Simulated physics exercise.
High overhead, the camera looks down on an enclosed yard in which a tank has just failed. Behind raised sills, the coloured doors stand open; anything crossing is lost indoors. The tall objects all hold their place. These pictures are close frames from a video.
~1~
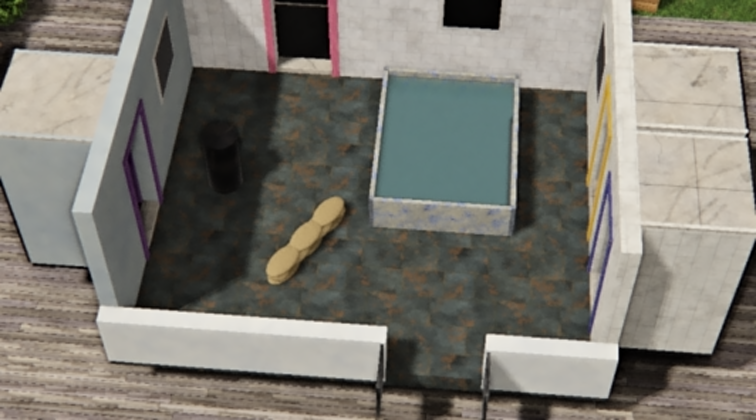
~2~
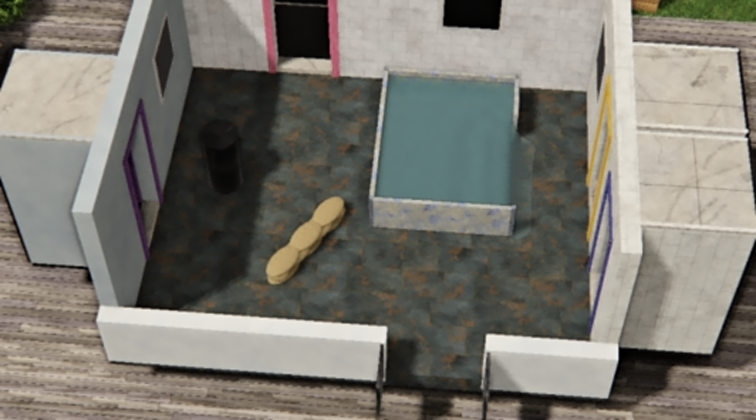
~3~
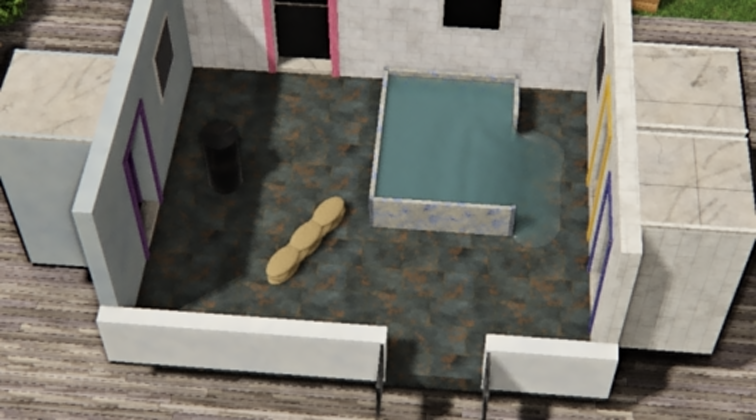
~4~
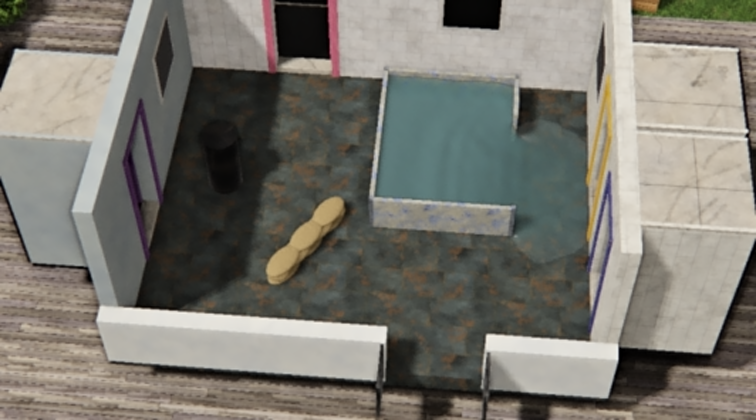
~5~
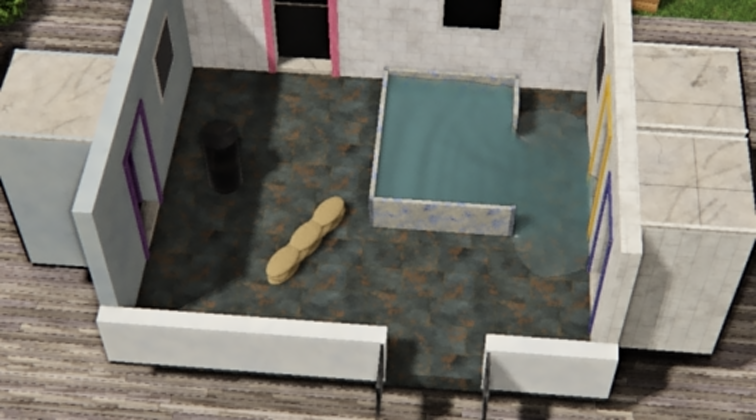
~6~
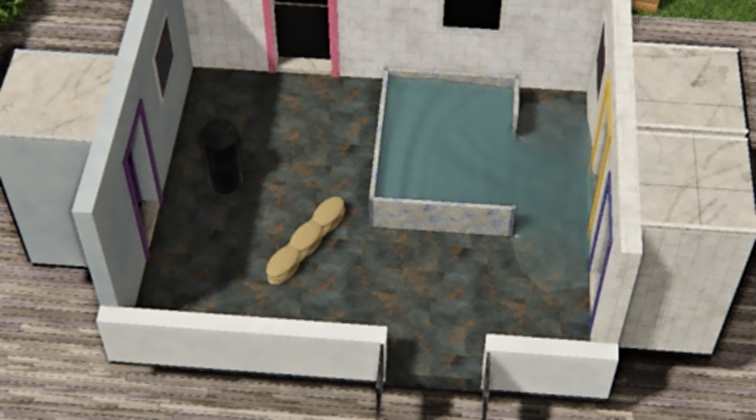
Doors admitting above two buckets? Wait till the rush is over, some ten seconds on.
Purple door not above, blue door above, yellow door above, pink door not above.
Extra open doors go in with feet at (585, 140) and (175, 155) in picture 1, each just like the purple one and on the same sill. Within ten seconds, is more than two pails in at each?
Door one beats the threshold, door two misses the threshold.
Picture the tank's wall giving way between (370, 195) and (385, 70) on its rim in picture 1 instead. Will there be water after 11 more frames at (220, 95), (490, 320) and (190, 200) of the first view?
The first point is soaked, the second spared, the third soaked.
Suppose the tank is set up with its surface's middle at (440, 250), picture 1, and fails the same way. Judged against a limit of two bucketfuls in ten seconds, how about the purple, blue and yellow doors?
Lab note - purple door remains within bounds, blue door breaks the limit, yellow door remains within bounds.
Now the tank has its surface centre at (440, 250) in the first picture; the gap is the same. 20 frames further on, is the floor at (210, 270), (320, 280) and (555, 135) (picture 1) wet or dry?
Log: No flood; no flood; flood.
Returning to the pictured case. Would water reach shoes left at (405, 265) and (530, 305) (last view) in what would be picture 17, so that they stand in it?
Not wet, soaked.
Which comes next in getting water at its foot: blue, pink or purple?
Result: The blue one is first.
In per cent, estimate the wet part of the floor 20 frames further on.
I make it 45 per cent.
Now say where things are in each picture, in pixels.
Still water in the open tank at (447, 139), in the first frame.
Water pours out at (511, 177) and has run to (522, 140), in the second frame.
The front is at (536, 242), out from the gap at (510, 179), in the third frame.
The front is at (585, 147), out from the gap at (510, 180), in the fourth frame.
Water pours out at (510, 180) and has run to (585, 124), in the fifth frame.
Water pours out at (510, 179) and has run to (585, 109), in the sixth frame.
A moment on, water covers 15 % of the floor; the purple door not reached, the blue door wet at the sill, nothing in, the yellow door over two buckets in, the pink door not reached.
Next, water covers 25 % of the floor; the purple door not reached, the blue door under two buckets in, the yellow door far over two buckets in, the pink door not reached.
Then, water covers 45 % of the floor; the purple door not reached, the blue door over two buckets in, the yellow door far over two buckets in, the pink door wet at the sill, nothing in.
Later, water covers 75 % of the floor; the purple door wet at the sill, nothing in, the blue door over two buckets in, the yellow door far over two buckets in, the pink door wet at the sill, nothing in.
In the end, water covers 95 % of the floor; the purple door under two buckets in, the blue door far over two buckets in, the yellow door far over two buckets in, the pink door wet at the sill, nothing in.
